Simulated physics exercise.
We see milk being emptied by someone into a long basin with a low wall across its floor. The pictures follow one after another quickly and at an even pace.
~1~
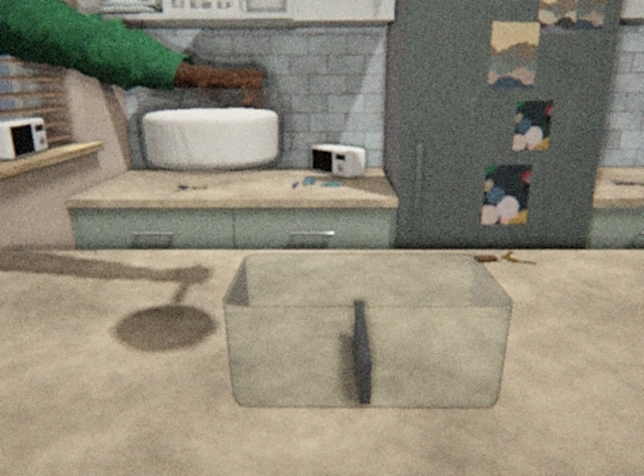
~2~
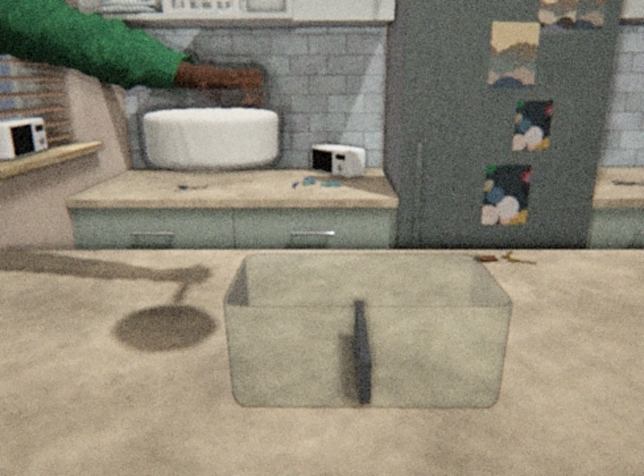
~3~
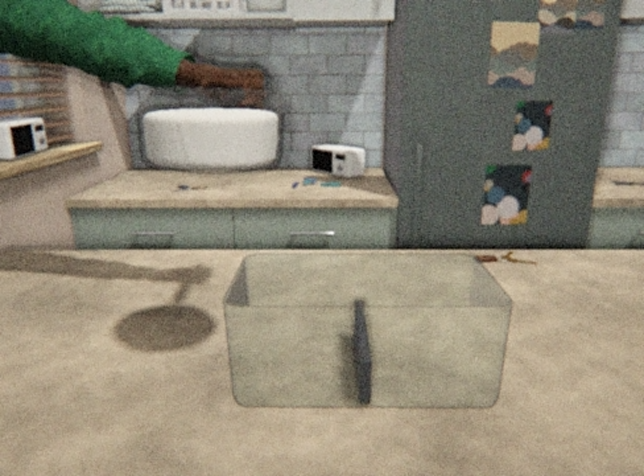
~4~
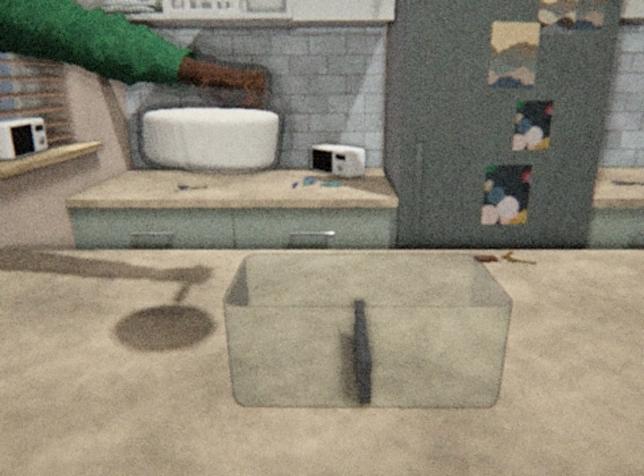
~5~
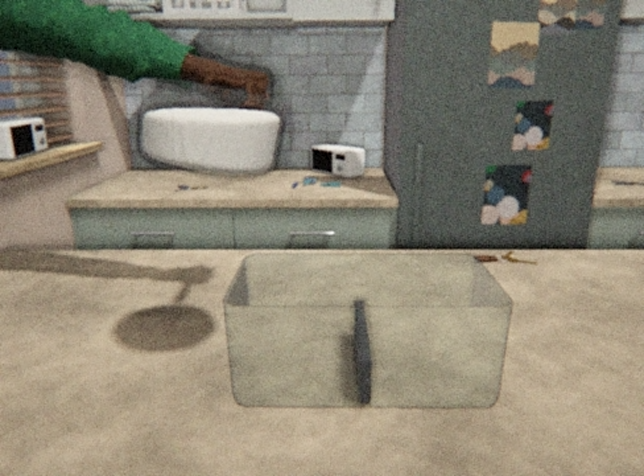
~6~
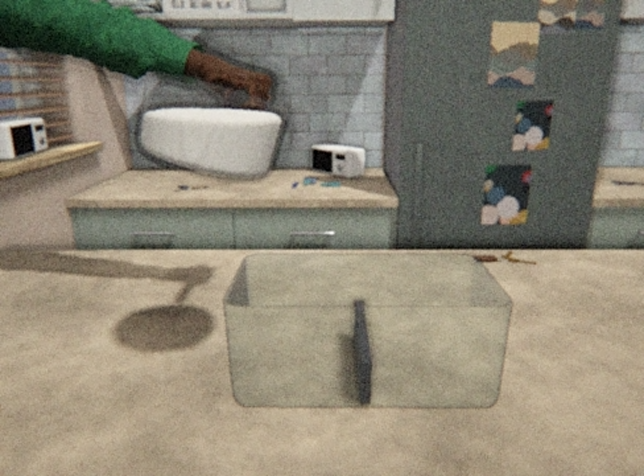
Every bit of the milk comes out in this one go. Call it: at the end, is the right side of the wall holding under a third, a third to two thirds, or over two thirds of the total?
The right side holds under a third of the total.
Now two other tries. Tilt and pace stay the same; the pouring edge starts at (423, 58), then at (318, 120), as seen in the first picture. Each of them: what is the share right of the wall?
Roughly 75 percent on the first try and 55 percent on the second.
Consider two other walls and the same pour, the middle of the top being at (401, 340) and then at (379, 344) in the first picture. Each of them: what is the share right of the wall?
About 10 % and 10 %.
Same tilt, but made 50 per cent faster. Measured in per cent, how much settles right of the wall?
I'd say roughly 5 in every hundred ends up there.
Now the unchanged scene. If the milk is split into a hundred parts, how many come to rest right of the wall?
Something like 15 per cent, roughly.
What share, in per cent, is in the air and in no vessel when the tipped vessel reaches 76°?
Estimate: Some 40 per cent.
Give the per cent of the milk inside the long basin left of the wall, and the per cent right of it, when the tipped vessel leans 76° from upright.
5 % left, 0 % right.
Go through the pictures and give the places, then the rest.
In the first frame, tilt 0°; pouring edge (279, 92); surface from (149, 114) to (277, 114); the long basin's rim runs from (236, 278) to (492, 279); the wall's top is at (362, 329).
In the second frame, tilt 1°; pouring edge (279, 93); surface from (149, 114) to (277, 114).
In the third frame, tilt 3°; pouring edge (280, 95); surface from (149, 114) to (277, 114).
In the fourth frame, tilt 6°; pouring edge (282, 99); surface from (150, 114) to (279, 114).
In the fifth frame, tilt 10°; pouring edge (284, 105); surface from (150, 113) to (279, 116).
In the sixth frame, tilt 15°; pouring edge (285, 112); surface from (150, 113) to (282, 118).
A moment on, the tilt is 76° and 54 per cent is still to pour, 6 is left of the wall and 0 right of it.
Next, the tilt is 104° and 11 per cent is still to pour, 63 is left of the wall and 13 right of it.
Then the tilt is 105° and 1 per cent is still to pour, 81 is left of the wall and 14 right of it.
Later the tilt is 105° and 0 per cent is still to pour, 84 is left of the wall and 14 right of it.
At rest 84 per cent lies left of the wall, 14 right of it and 2 outside.
